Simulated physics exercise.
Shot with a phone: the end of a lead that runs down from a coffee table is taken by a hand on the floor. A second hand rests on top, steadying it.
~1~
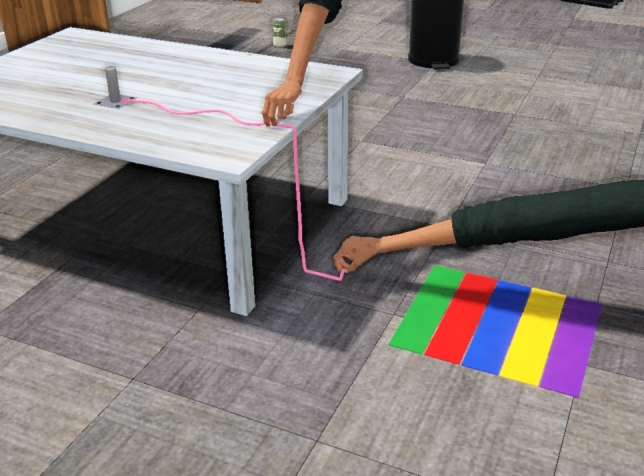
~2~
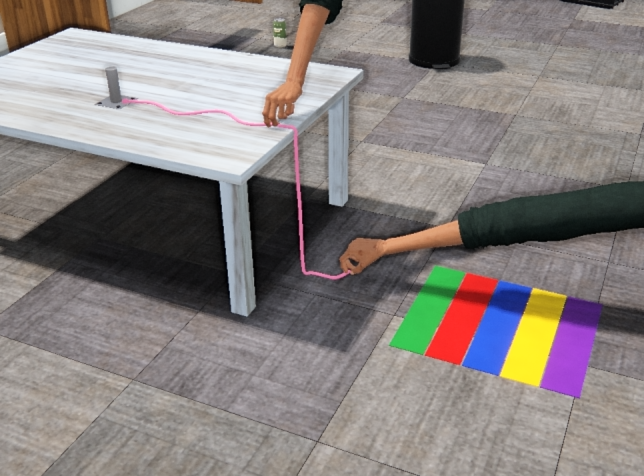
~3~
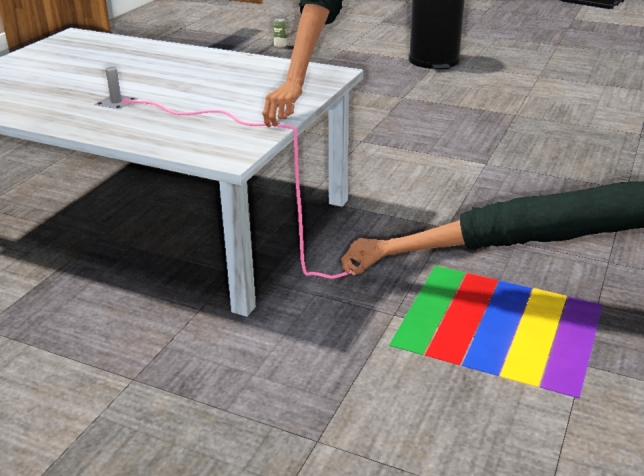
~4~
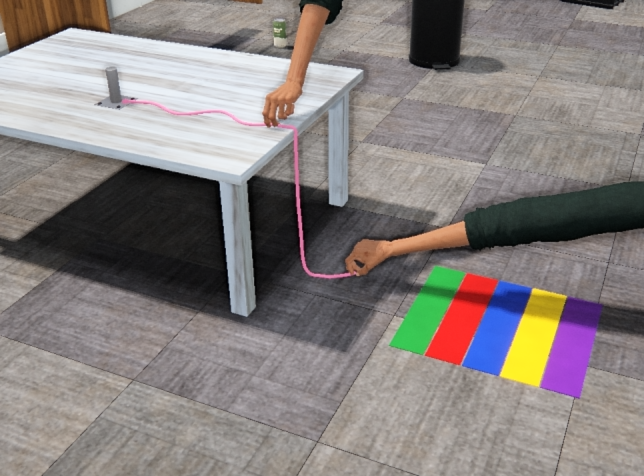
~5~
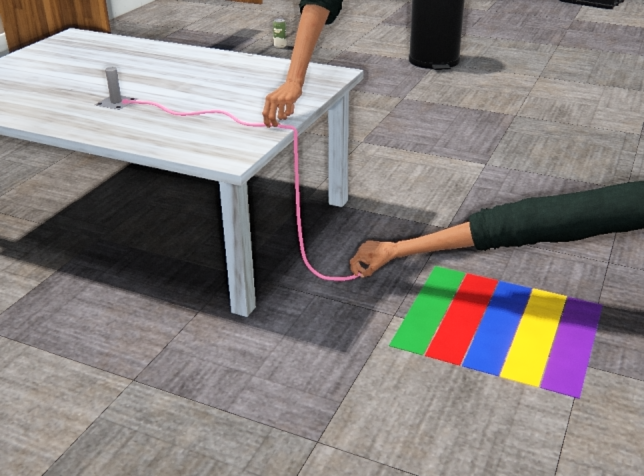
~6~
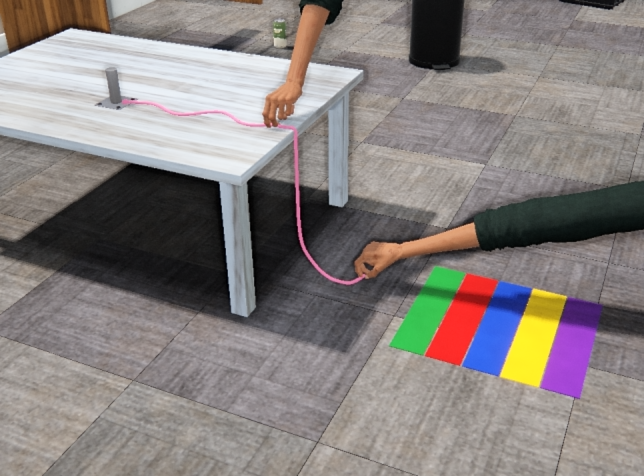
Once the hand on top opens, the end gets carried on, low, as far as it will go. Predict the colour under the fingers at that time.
The red one.
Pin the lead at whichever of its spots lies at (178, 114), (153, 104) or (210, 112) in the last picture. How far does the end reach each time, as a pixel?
Approximately (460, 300), (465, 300) and (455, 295), respectively.
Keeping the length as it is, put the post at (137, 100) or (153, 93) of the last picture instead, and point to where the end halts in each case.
Around (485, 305) for the first try and around (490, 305) for the second.
Early on, end near (397, 283); short of the strips.
Midway, end near (440, 294); over green.
At the end of the slack, end near (466, 300); over red. It gets as far as the red strip.
